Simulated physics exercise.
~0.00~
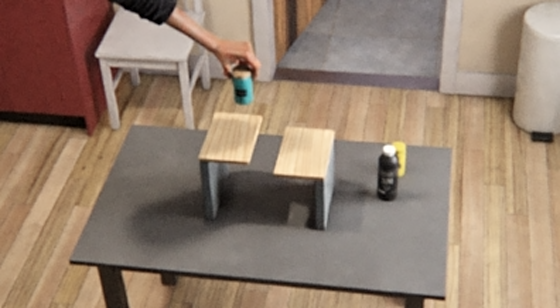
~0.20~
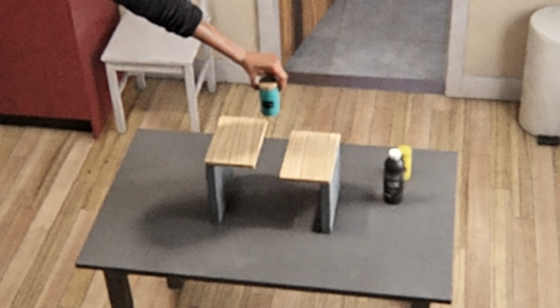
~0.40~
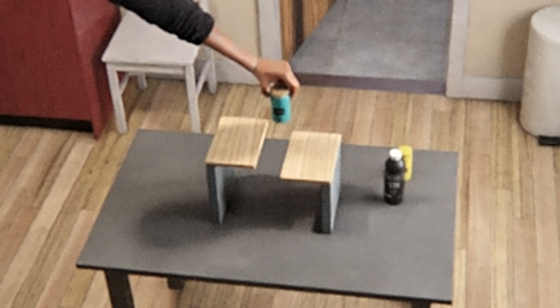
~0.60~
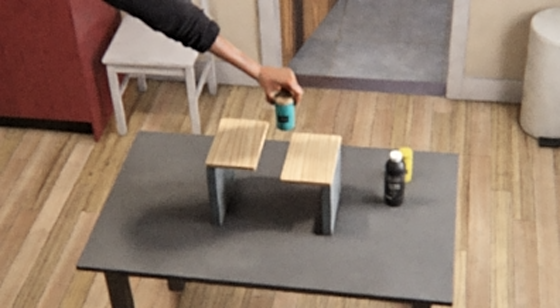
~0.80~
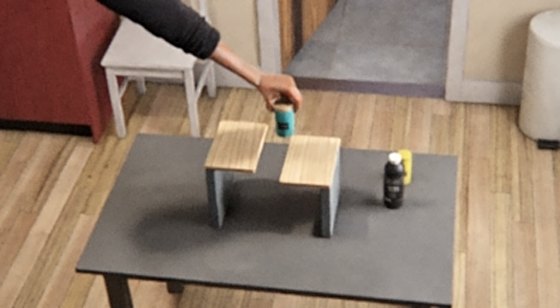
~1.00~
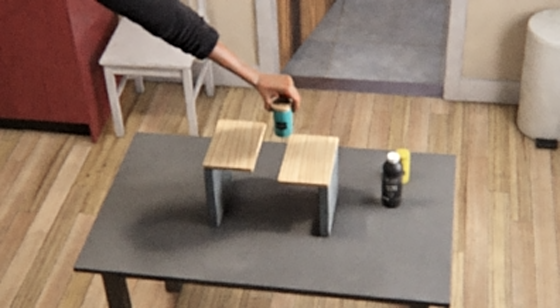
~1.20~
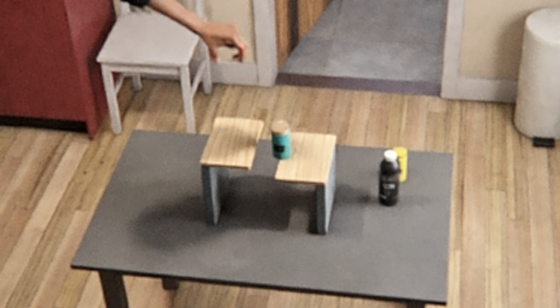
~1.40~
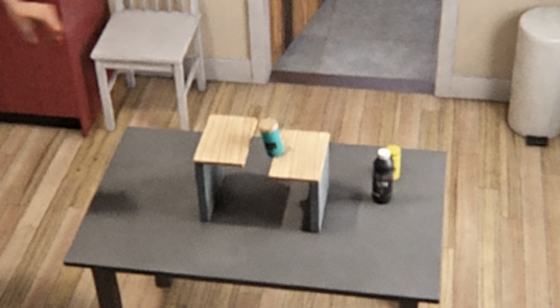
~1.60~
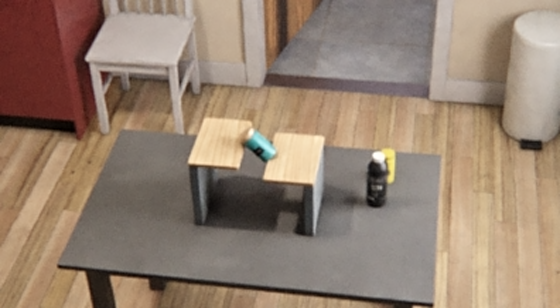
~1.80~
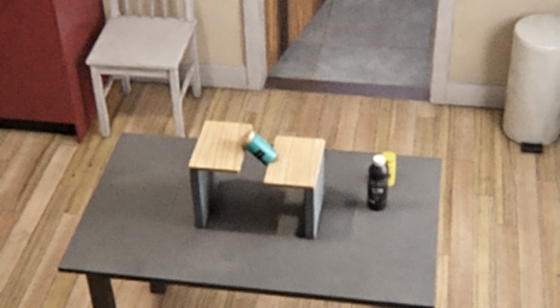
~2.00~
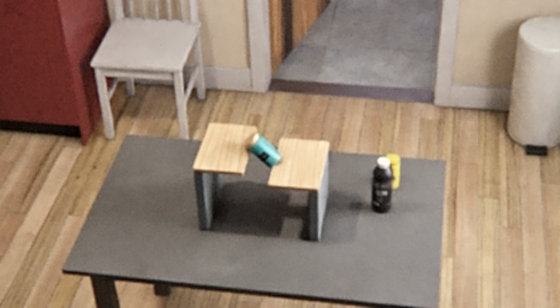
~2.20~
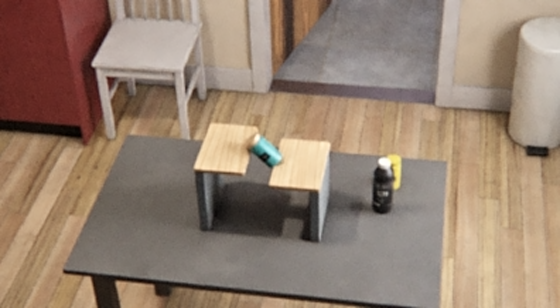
On a dark table in a wood-floored room, a hand lowered a turquoise jar over the gap between two wooden-topped stands and let go; the jar tipped over to the left and stayed lodged at a slant between them, beside an untouched black bottle.
